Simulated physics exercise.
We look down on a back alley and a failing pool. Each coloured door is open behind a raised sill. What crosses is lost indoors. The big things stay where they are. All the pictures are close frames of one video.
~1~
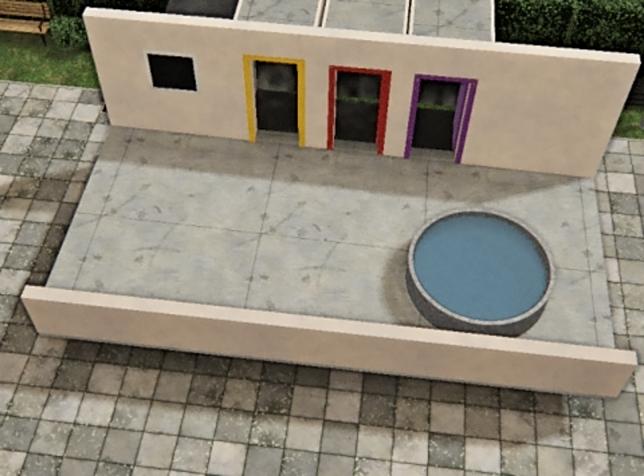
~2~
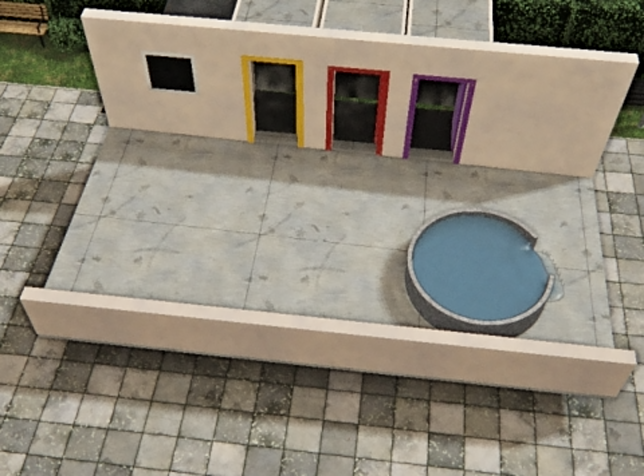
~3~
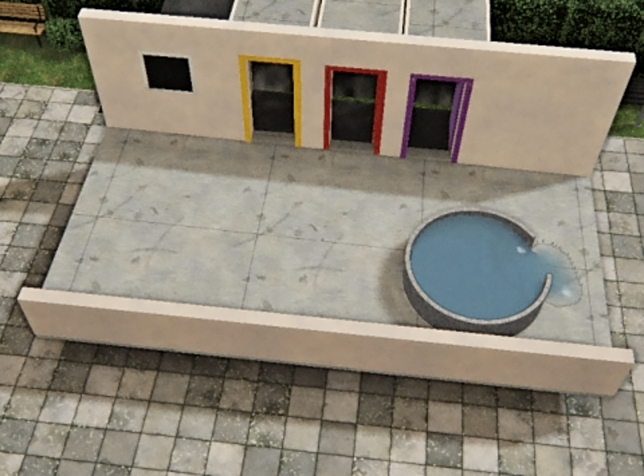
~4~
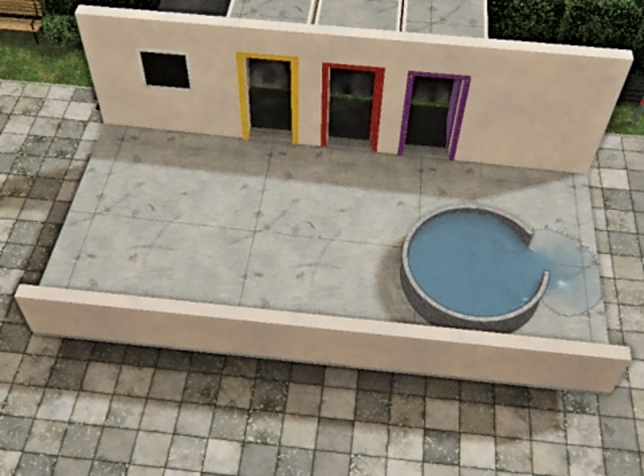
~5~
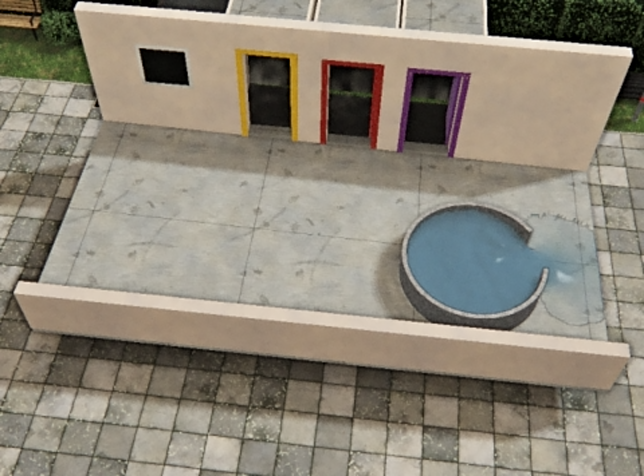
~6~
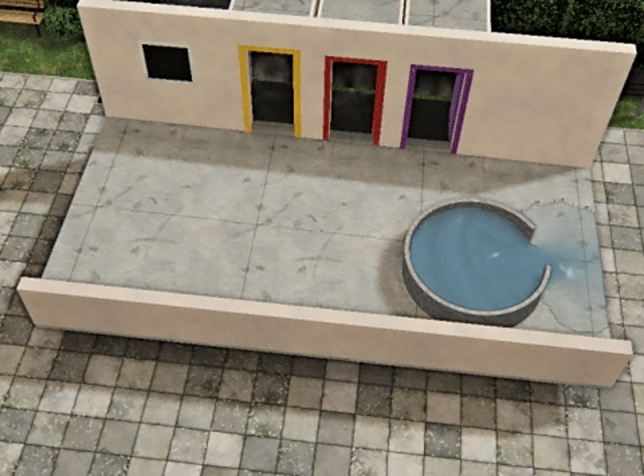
A round pool of blue water broke open on its right side, and water poured through the widening gap, spreading across the grey paving beside it, across from a wall with yellow, red and purple doorways.
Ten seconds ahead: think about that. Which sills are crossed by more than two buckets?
The purple door sill is not crossed by that much. The red door sill is not crossed by that much. The yellow door sill is not crossed by that much.
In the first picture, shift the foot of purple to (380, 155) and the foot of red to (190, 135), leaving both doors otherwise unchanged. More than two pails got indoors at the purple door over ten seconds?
Result - purple door does not reach it.
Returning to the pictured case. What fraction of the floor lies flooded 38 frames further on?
About 5 per cent.
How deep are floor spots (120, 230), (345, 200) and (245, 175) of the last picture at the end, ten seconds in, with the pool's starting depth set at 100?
First spot roughly 0 %, second 0 %, third 0 %.
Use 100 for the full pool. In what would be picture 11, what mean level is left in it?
Near 78 in a hundred.
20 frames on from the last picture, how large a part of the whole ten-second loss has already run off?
50 per cent.
A moment on, water covers 5 % of the floor; the purple door not reached, the red door not reached, the yellow door not reached.
Next, water covers 5 % of the floor; the purple door not reached, the red door not reached, the yellow door not reached.
Then, water covers 5 % of the floor; the purple door not reached, the red door not reached, the yellow door not reached.
Later, water covers 5 % of the floor; the purple door not reached, the red door not reached, the yellow door not reached.
In the end, water covers 5 % of the floor; the purple door not reached, the red door not reached, the yellow door not reached.
